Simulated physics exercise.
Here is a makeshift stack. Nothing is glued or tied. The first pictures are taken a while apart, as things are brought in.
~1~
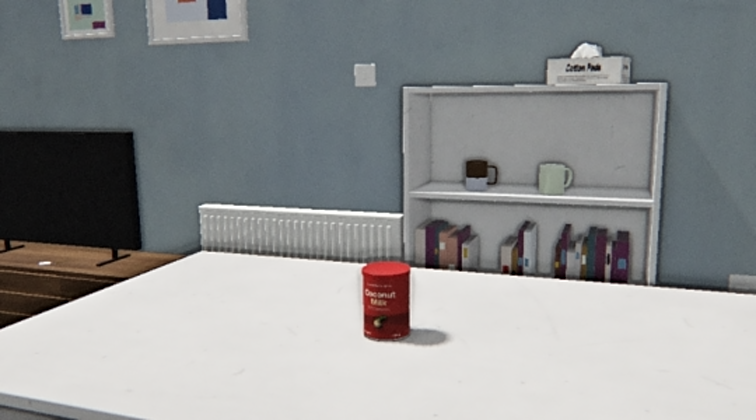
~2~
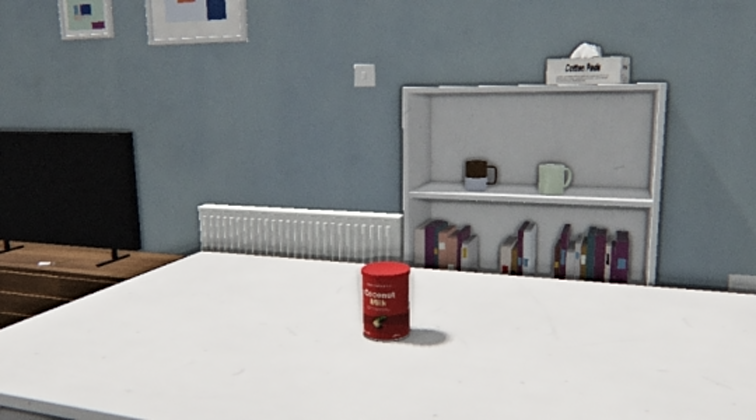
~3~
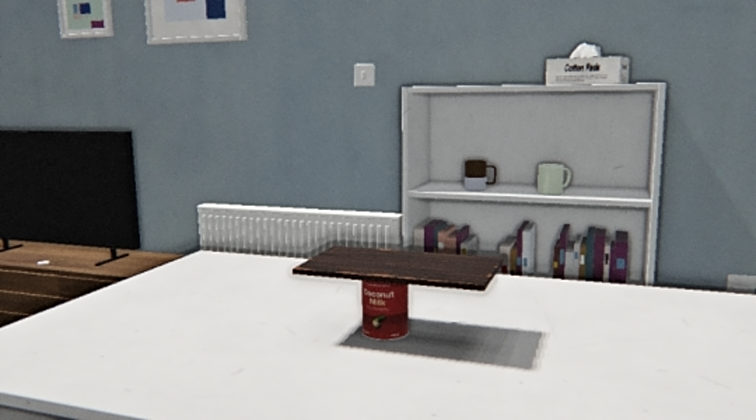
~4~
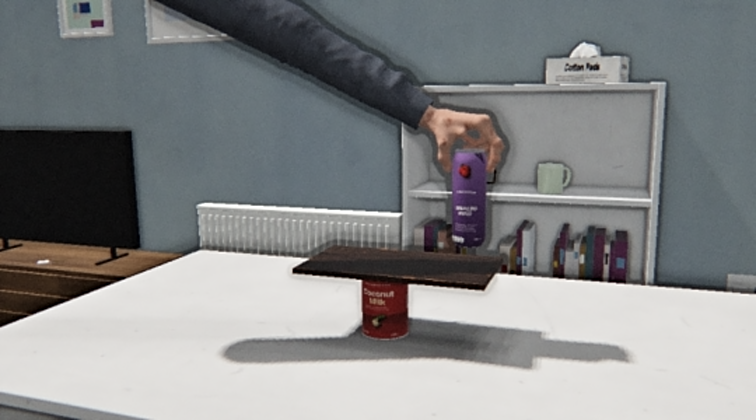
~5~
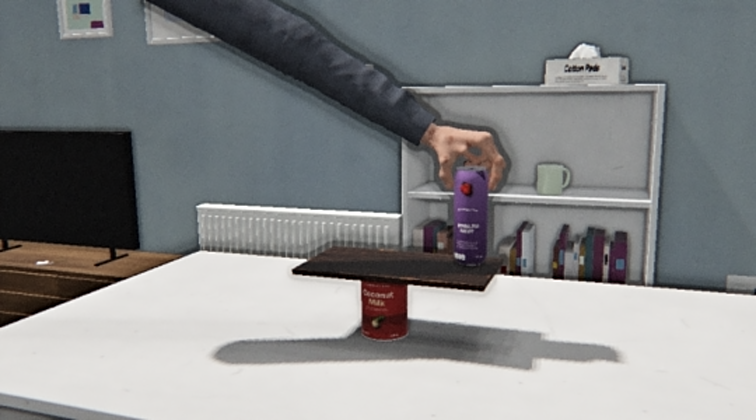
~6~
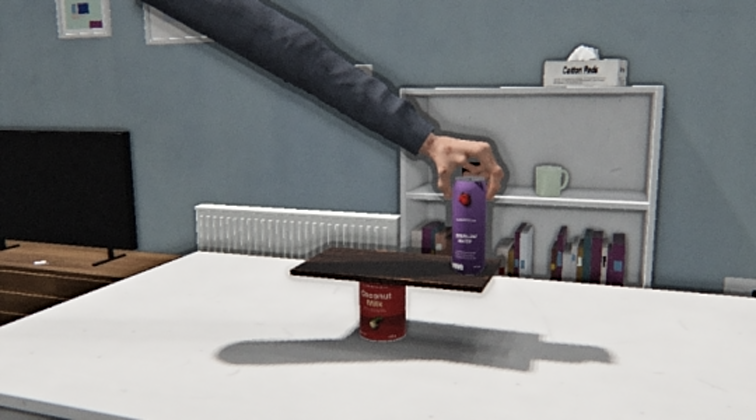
Hand lowering a purple can onto the right end of a dark board lying across a red tin on a white table.
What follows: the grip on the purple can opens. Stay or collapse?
As it turns out, it loses its balance.
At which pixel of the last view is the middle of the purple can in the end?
Around (534, 332).
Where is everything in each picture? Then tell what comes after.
The last thing is not in view yet; red tin (386, 301), in the first frame.
The last thing is not in view yet; red tin (386, 302), in the second frame.
The last thing is not in view yet; red tin (385, 301), in the third frame.
Coming down; purple can (469, 198); red tin (385, 301), in the fourth frame.
Coming down; purple can (471, 215); red tin (385, 301), in the fifth frame.
In place under the hand; purple can (469, 226); red tin (382, 302), in the sixth frame.
Then, 0.30 s after the last picture, purple can now fallen; black board tipped 38° from how it was.
Then, 0.40 s after the last picture, black board tipped 55° from how it was.
Then, 0.60 s after the last picture, black board tipped 44° from how it was.
At rest, fallen, purple can; tipped over in the stack, black board; red tin in place. Seen from the same camera at the end, purple can near (534, 332). The stack comes apart.
